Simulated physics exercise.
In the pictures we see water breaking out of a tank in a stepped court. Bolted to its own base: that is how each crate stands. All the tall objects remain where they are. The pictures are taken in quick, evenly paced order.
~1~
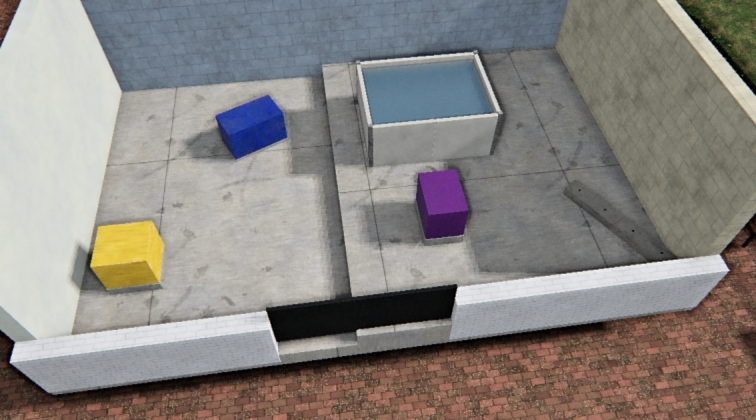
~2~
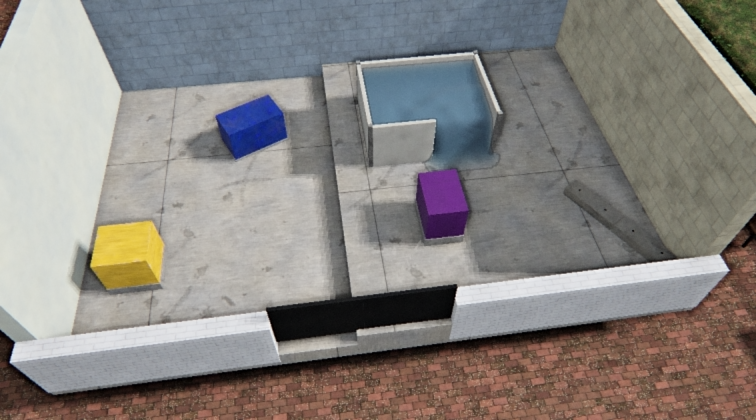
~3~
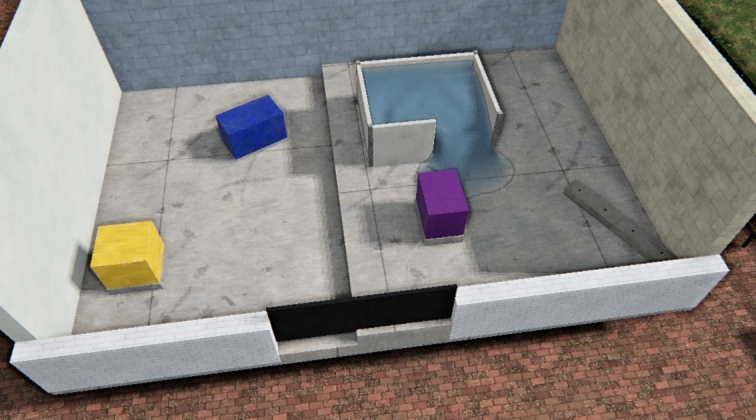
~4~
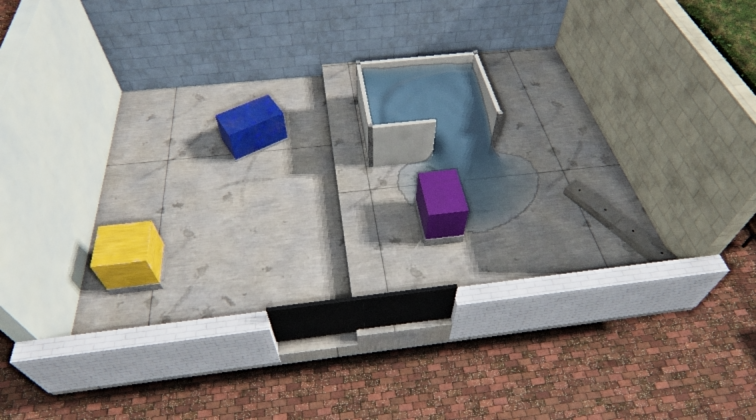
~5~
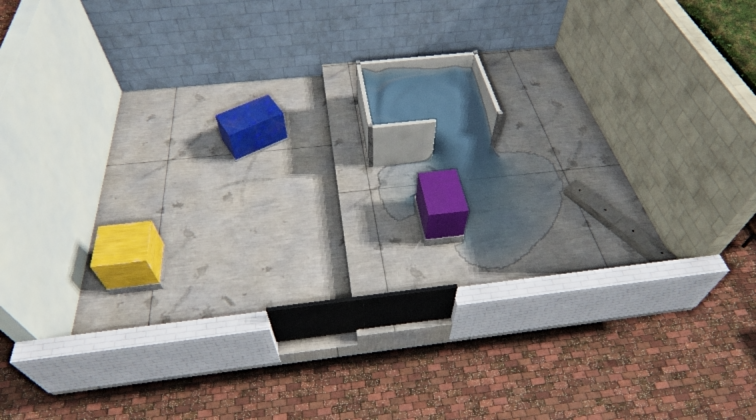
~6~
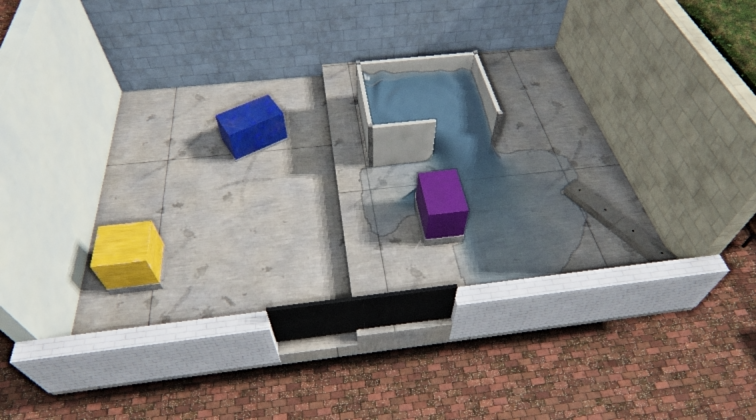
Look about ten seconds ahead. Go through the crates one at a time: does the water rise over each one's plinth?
One at a time: The yellow crate - water stays below; the blue crate - water gets over; the purple crate - water gets over.
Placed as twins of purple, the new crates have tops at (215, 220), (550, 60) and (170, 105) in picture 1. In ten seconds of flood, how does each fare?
Result, in sequence: Is missed, is inundated, is missed.
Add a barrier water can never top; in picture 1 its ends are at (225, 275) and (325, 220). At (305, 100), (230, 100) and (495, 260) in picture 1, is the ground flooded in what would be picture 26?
Outcome by spot, in order - unwatered, unwatered, watered.
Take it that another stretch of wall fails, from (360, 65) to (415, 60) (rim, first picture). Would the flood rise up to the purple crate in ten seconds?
One by one: Purple stays dry.
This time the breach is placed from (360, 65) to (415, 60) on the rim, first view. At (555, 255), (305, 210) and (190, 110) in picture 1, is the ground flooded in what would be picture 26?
Place one: Spared by the leak. Place two: Spared by the leak. Place three: Reached by the flood.
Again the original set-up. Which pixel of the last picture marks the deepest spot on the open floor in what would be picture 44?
Close to (553, 49), I'd say.
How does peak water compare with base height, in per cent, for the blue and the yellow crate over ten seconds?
150 and 70 per cent, roughly.
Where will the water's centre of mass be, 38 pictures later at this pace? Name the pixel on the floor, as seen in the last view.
I'd put it at around (431, 179).
A moment on, water covers 25 % of the floor; the yellow crate not reached, the blue crate not reached, the purple crate water round its plinth.
Next, water covers 35 % of the floor; the yellow crate not reached, the blue crate not reached, the purple crate water round its plinth.
Then, water covers 60 % of the floor; the yellow crate water round its plinth, the blue crate water round its plinth, the purple crate water round its plinth.
Later, water covers 85 % of the floor; the yellow crate water round its plinth, the blue crate water round its plinth, the purple crate water round its plinth.
In the end, water covers 95 % of the floor; the yellow crate stayed above the water, the blue crate was topped, the purple crate was topped.
